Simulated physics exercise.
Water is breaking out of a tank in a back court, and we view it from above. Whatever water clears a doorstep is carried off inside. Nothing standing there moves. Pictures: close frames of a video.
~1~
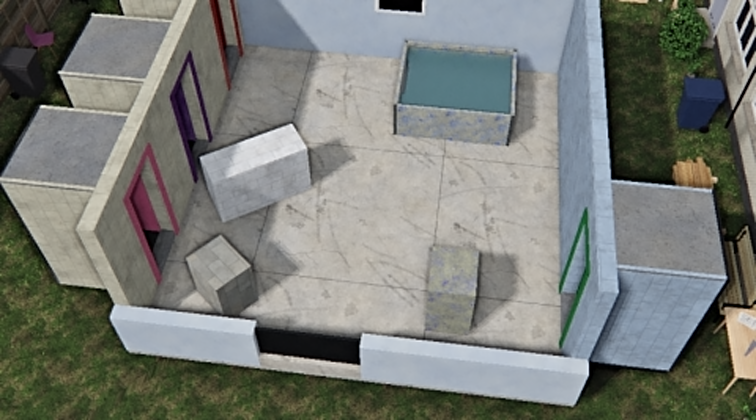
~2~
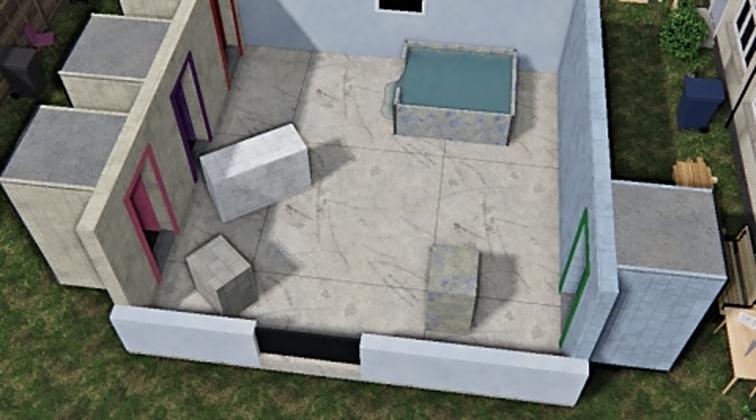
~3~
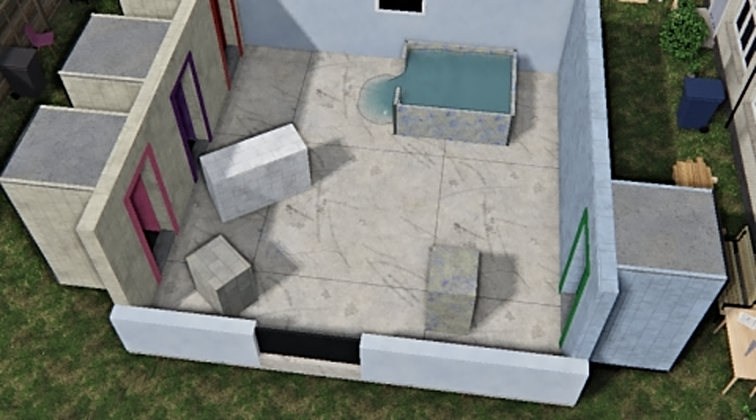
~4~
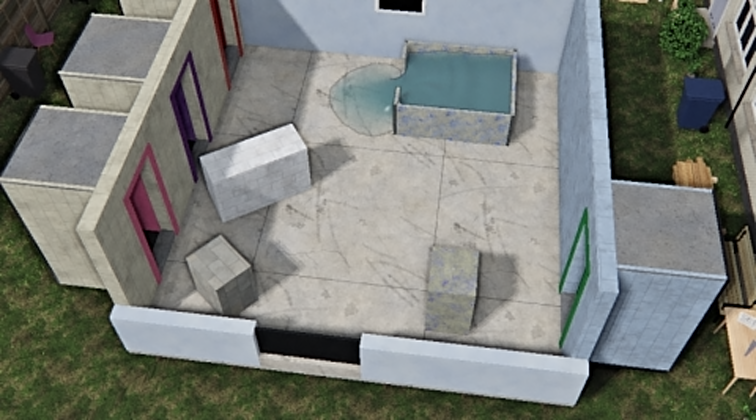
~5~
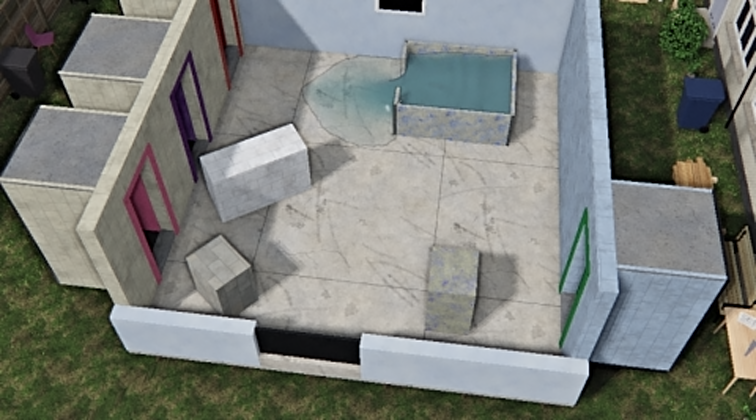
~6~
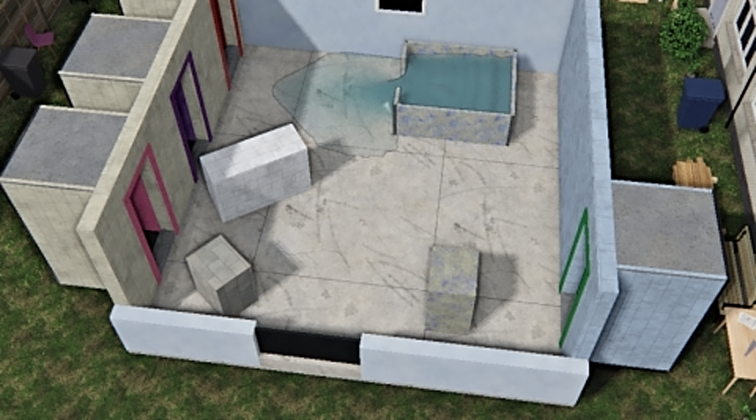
Water pours from the left side of a tank and spreads leftward across the pale floor.
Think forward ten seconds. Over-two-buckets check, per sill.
Result: The red door respects the limit for sure; the pink door respects the limit for sure; the green door respects the limit for sure; the purple door breaks the limit for sure.
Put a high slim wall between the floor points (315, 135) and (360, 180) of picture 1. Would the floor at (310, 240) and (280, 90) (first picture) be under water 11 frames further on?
Not wet, soaked.
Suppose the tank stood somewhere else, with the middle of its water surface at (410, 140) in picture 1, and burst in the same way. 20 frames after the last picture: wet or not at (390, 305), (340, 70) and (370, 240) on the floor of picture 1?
Going through them in that order: Waterlogged, waterlogged and waterlogged.
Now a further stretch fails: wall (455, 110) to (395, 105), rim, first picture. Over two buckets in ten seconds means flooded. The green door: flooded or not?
Well, the green door crosses the line here.
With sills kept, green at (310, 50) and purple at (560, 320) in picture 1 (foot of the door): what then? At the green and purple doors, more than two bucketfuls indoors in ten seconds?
Green door: Exceeds the limit; purple door: Falls short.
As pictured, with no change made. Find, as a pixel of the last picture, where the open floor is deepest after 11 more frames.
Roughly at pixel (241, 58).
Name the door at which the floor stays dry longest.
The one in green.
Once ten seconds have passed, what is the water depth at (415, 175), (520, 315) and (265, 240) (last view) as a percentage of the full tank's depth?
About 4, 4 and 2 per cent.
A moment on, water covers 25 % of the floor; the red door wet at the sill, nothing in, the pink door not reached, the green door not reached, the purple door not reached.
Next, water covers 30 % of the floor; the red door wet at the sill, nothing in, the pink door not reached, the green door not reached, the purple door under two buckets in.
Then, water covers 35 % of the floor; the red door under two buckets in, the pink door wet at the sill, nothing in, the green door not reached, the purple door over two buckets in.
Later, water covers 60 % of the floor; the red door under two buckets in, the pink door wet at the sill, nothing in, the green door not reached, the purple door far over two buckets in.
In the end, water covers 90 % of the floor; the red door under two buckets in, the pink door wet at the sill, nothing in, the green door wet at the sill, nothing in, the purple door far over two buckets in.
